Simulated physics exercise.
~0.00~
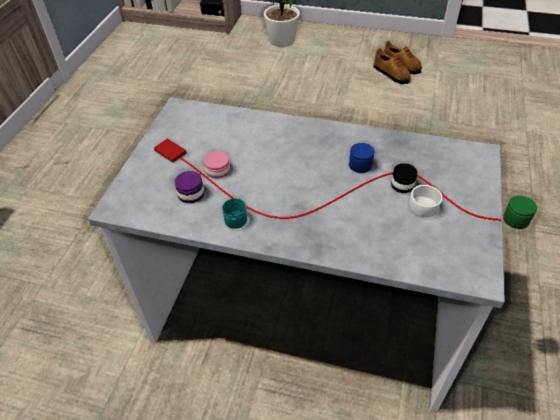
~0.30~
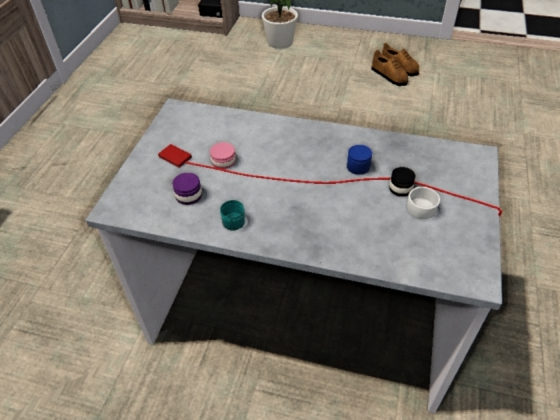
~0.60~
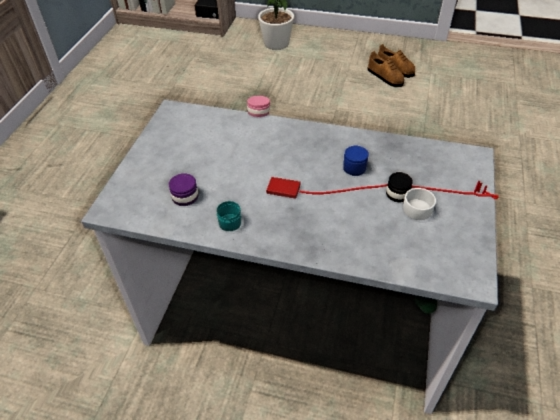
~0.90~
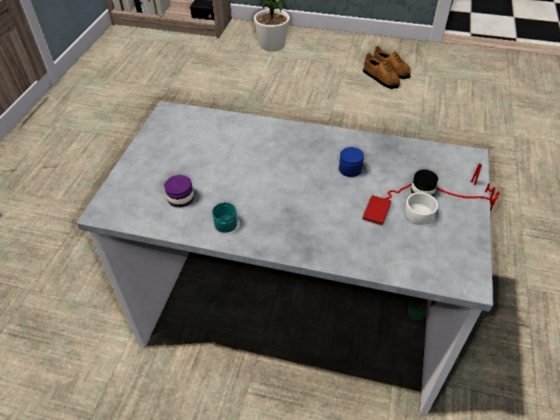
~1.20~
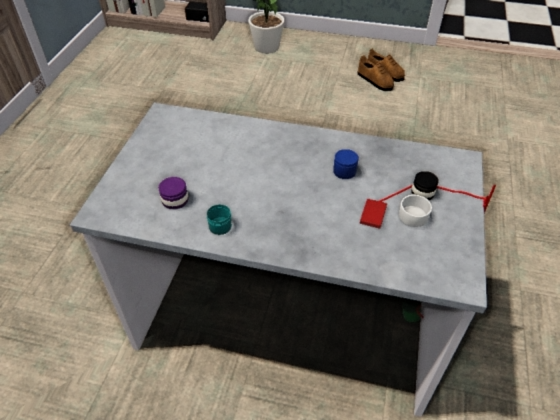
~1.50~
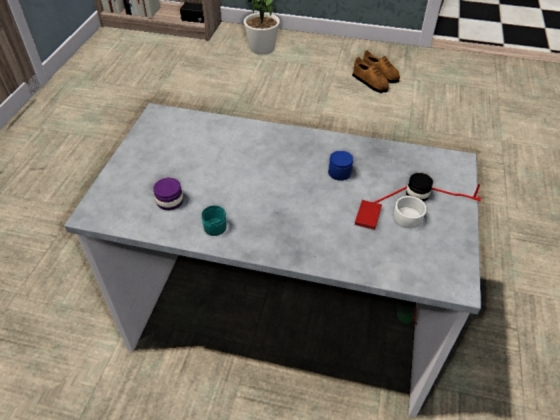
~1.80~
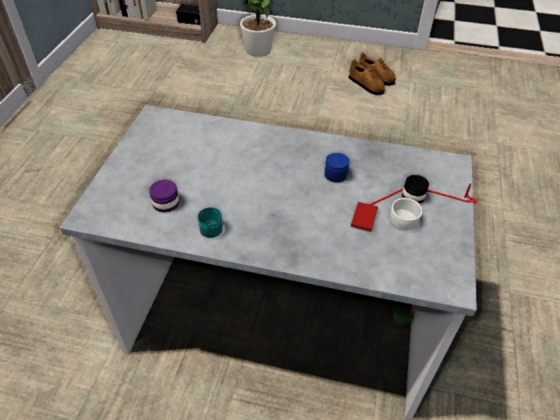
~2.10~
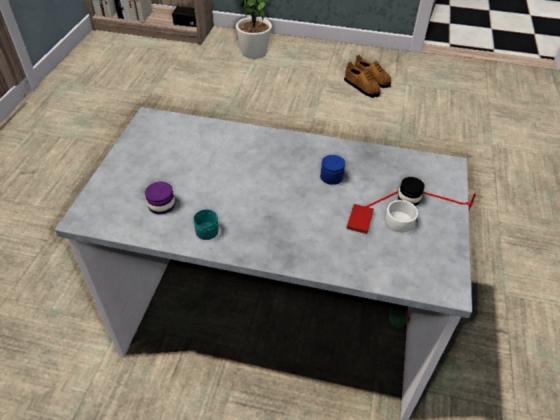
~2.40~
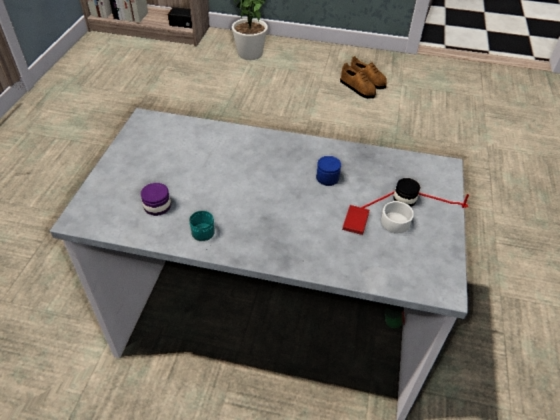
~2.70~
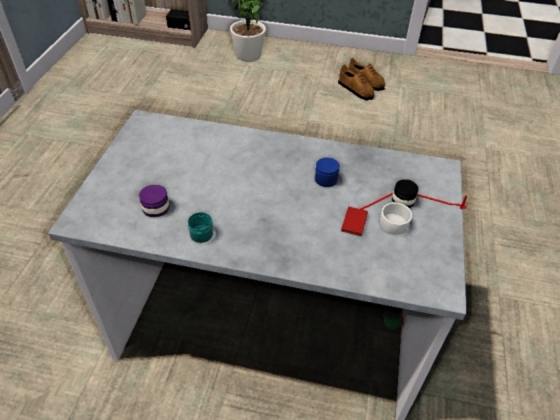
The footage shows a green object dropping off the right side of a gray table, its red cable dragging a red phone rightward past a teal cup; the pink canister is knocked off the far edge, the black canister shifts slightly, and the phone rests near the white mug.
